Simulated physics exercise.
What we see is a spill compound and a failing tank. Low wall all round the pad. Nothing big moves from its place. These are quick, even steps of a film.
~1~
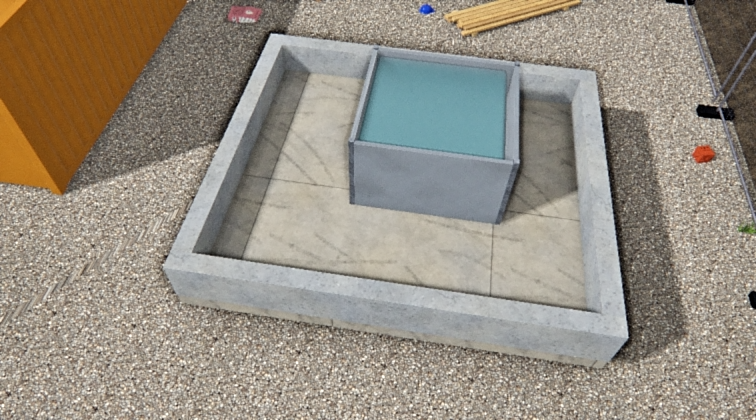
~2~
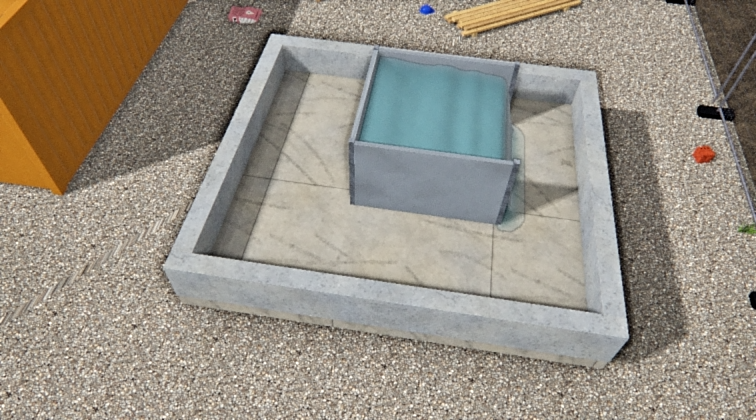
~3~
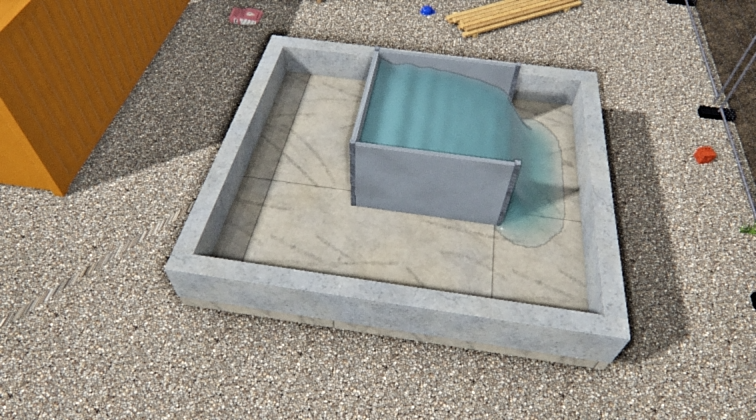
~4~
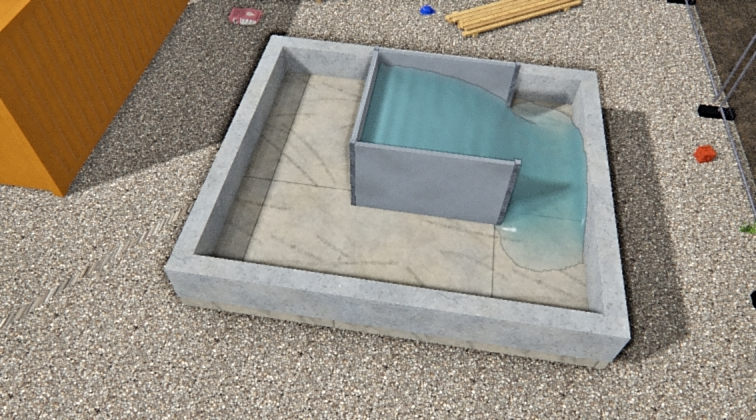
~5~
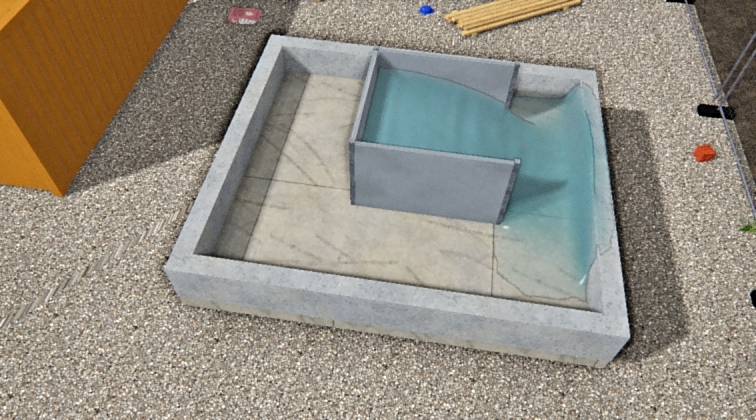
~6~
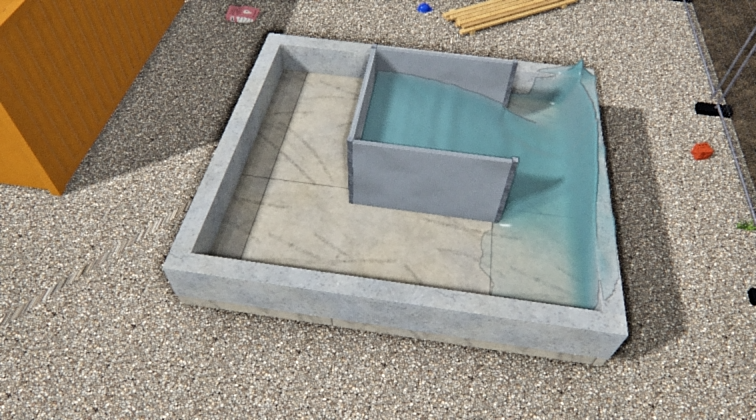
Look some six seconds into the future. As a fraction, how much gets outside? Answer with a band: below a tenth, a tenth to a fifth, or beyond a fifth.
A tenth to a fifth.
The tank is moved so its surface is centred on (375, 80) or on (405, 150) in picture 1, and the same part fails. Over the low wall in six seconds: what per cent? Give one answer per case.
Near 8 percent, then near 12 percent.
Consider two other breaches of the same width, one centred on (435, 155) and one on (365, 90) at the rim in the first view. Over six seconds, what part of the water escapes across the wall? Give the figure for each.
Results in order: 10% and 12%.
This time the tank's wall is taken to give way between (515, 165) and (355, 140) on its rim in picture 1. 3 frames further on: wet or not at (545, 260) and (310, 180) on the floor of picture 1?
First point swamped, second point bare.
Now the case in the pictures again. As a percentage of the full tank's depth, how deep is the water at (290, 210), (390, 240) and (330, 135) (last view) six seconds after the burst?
First spot 14 %, second 20 %, third 14 %.
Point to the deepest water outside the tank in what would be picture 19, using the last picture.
At about (283, 73).
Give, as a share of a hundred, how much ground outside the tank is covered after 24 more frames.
Some 100 in a hundred.
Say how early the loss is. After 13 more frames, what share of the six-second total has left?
It should be close to 100 percent by then.
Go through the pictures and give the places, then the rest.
The first picture shows still water in the water tank at (439, 105).
In the second picture, water pours out at (502, 155) and has run to (502, 228).
In the third picture, water pours out at (503, 156) and has run to (534, 124).
In the fourth picture, the front is at (576, 257), out from the gap at (502, 158).
In the fifth picture, the front is at (583, 295), out from the gap at (501, 159).
In the sixth picture, the front is at a hidden place, out from the gap at (499, 157).
A moment on, water covers 30 % of the floor; the low wall has let 3 % over.
Next, water covers 40 % of the floor; the low wall has let 10 % over.
Then, water covers 70 % of the floor; the low wall has let 14 % over.
Later, water covers 80 % of the floor; the low wall has let 14 % over.
In the end, water covers 80 % of the floor; the low wall has let 14 % over.
